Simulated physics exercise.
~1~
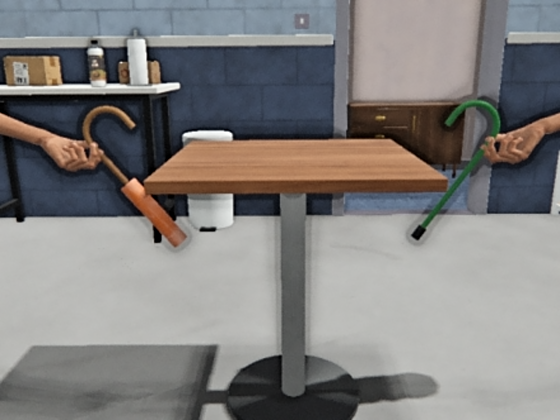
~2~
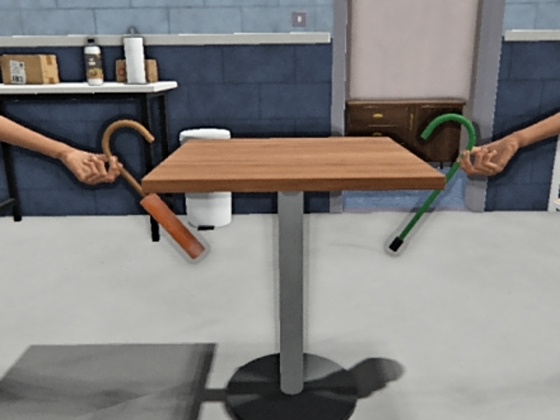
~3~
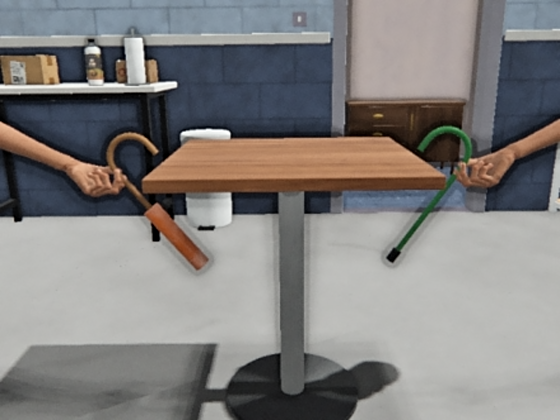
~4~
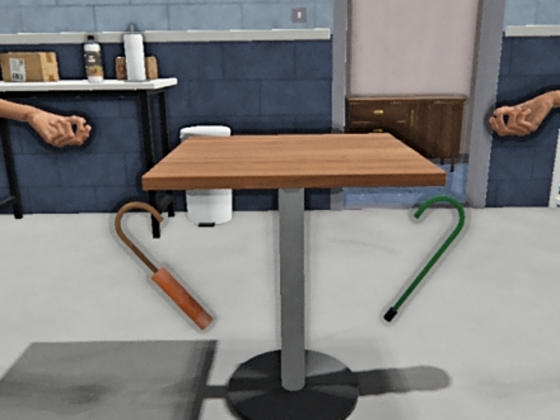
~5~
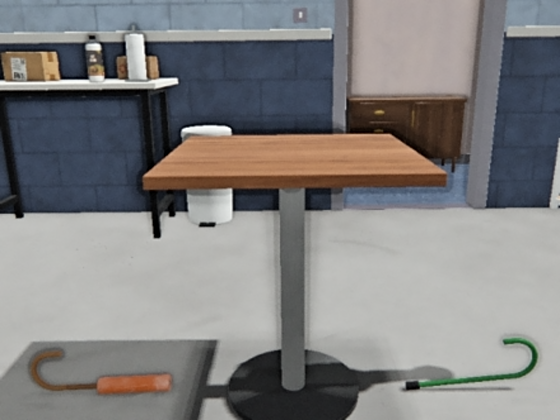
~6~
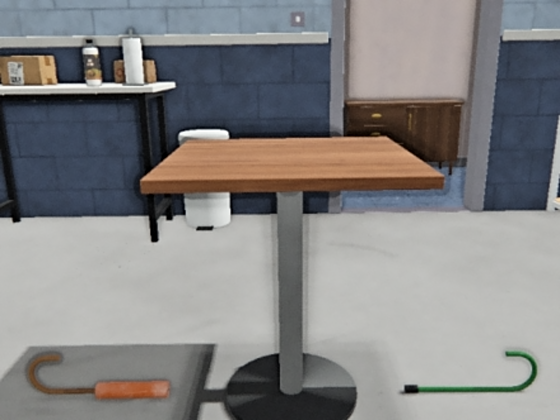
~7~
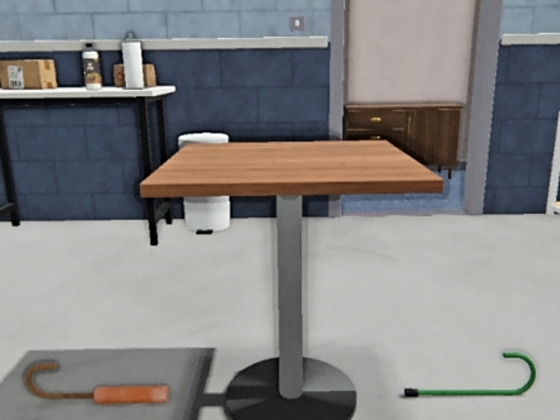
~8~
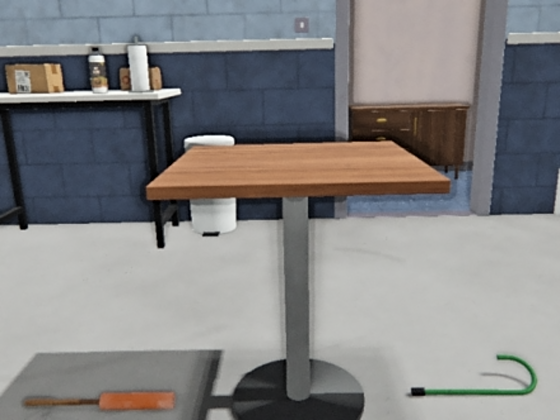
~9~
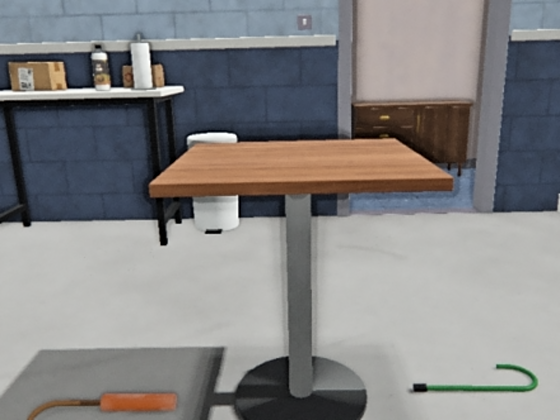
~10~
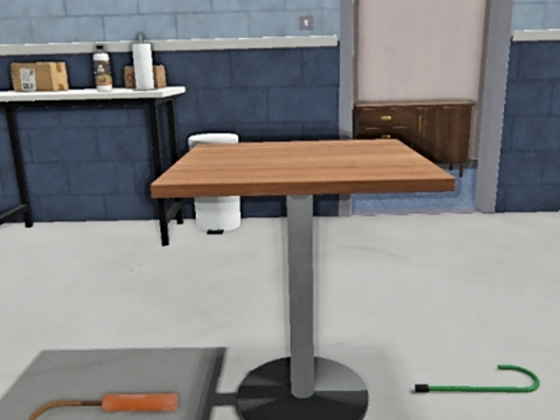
The clip opens on a small wooden table with a hand on each side, the left one holding an orange umbrella and the right one a green cane, both with curved handles. The hands bring the two objects inward and slightly down beside the table's ends. Then both hands let go and draw back, and the umbrella and cane drop through the air without catching on the tabletop. Both land on the floor, tipping flat on either side of the table. The umbrella's handle shifts a little as it rolls, and both end up lying on the ground.
